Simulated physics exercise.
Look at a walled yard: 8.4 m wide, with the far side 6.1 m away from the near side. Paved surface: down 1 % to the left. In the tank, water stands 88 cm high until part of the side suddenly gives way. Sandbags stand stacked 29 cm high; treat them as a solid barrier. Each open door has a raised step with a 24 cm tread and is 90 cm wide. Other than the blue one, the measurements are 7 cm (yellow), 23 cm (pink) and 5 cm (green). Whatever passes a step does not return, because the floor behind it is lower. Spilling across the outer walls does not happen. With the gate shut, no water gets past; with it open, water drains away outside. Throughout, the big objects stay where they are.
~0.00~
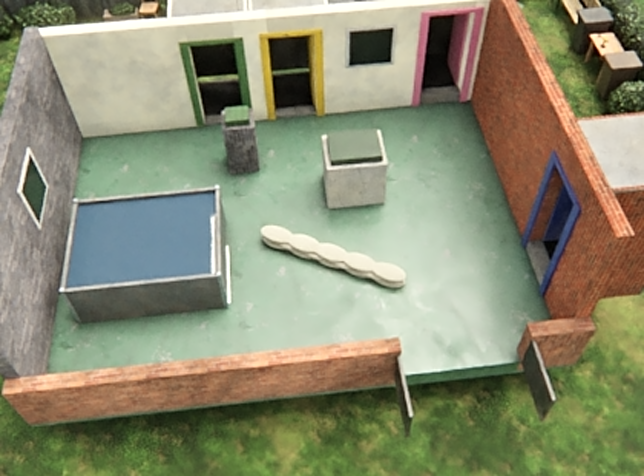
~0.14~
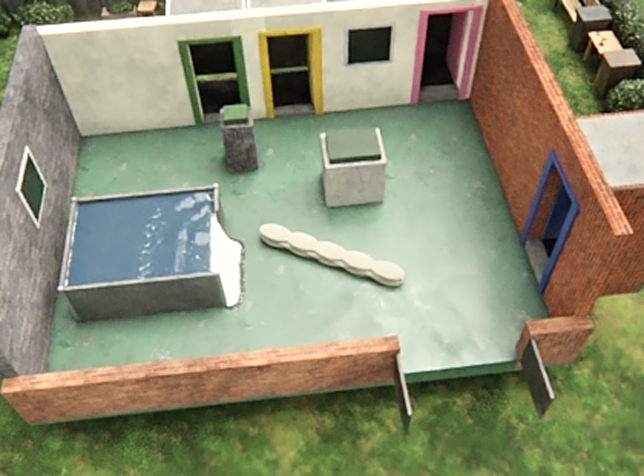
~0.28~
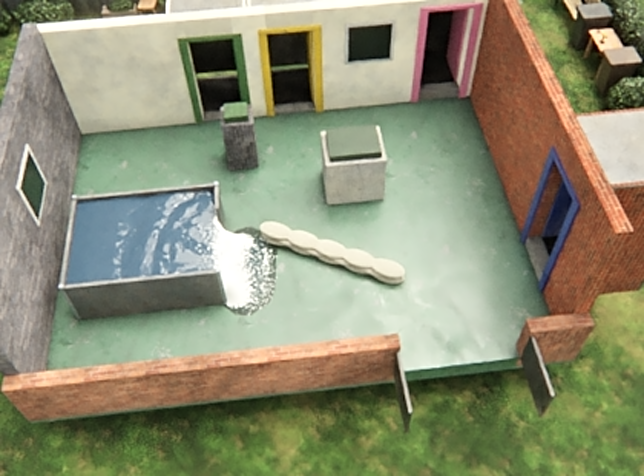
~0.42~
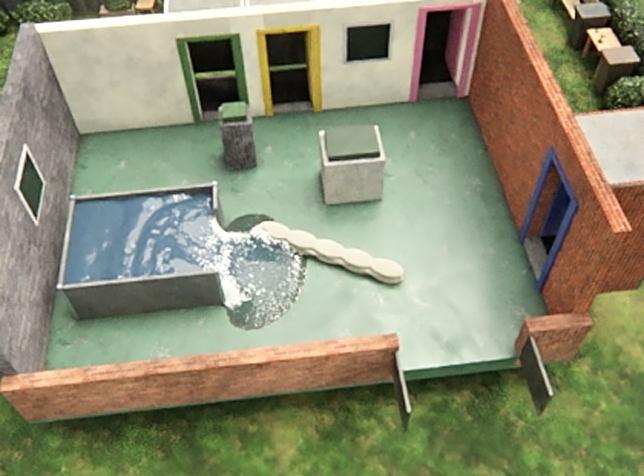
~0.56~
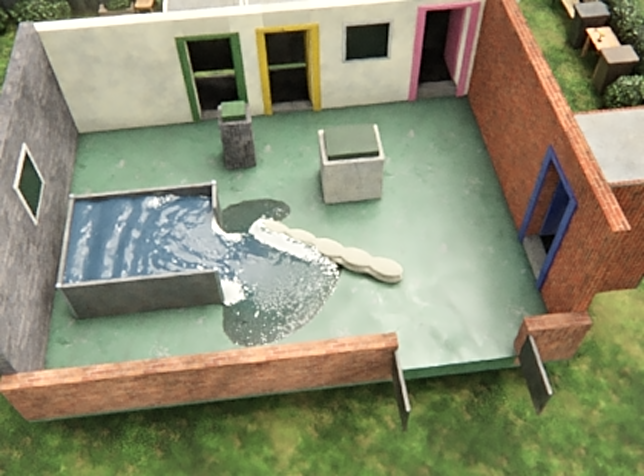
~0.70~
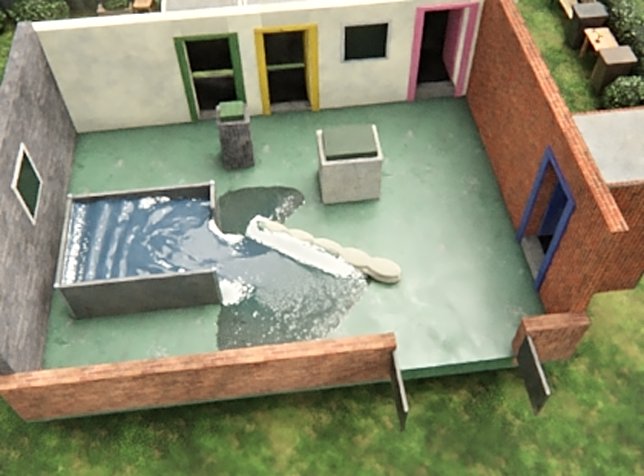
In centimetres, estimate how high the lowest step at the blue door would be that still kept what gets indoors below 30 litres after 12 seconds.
It comes to roughly 9 cm.
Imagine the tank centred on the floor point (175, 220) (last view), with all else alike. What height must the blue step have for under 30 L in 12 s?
Then close to 15 cm.
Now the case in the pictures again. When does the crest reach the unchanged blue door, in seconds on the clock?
That happens close to 4.0 s on the clock.
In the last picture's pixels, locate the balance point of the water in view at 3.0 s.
(256, 275) or so.
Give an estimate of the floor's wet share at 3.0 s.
I'd estimate about 45 percent.
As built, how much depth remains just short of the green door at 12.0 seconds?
Roughly 6.0 cm deep.
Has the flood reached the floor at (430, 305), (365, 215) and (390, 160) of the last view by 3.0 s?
So the three spots come out swamped, swamped, spared, in that order.
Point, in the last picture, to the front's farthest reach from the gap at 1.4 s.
Somewhere near the pixel (514, 332).
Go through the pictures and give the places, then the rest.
The first frame shows still water, 88 cm deep, in the tank at (145, 239); the blue door at (547, 233) is dry.
In the second frame, the front is at (241, 258), 0.3 m from the gap at (220, 261); 0.3 m2 of floor is wet, 88 cm left at the back.
In the third frame, the gap is at (221, 262), the front 0.9 m out at (272, 266); the back of the tank holds 88 cm.
In the fourth frame, the front is at (303, 256), 1.5 m from the gap at (220, 262); 2.3 m2 of floor is wet, 88 cm left at the back.
In the fifth frame, the gap is at (219, 262), the front 2.1 m out at (338, 268); the back of the tank holds 87 cm.
In the sixth frame, the gap is at (218, 262), the front 2.6 m out at (366, 282); the back of the tank holds 78 cm; the blue door at (542, 228), 5.5 m from the gap, is still 2.9 m from the nearest water.
After 1.4 s water covers 30 % of the floor, deepest (46 cm) near (228, 274); it has not reached the blue door.
After 3.0 s water covers 45 % of the floor, deepest (45 cm) near (546, 329); 11 cm at the blue door, 0 litres in over its 23 cm step.
After 12.0 s water covers 95 % of the floor, deepest (14 cm) near (68, 201); 4 cm at the blue door, 0 litres in over its 23 cm step.
At the blue door as built, the water arrived by 2.5 s and peaked near 15 cm at 4.2 s.
Run again over the same 12 s with other heights there, 40 litres in over 8 cm, 9 litres over 11.5 cm. The limit of 30 litres is kept from about 9 cm up.
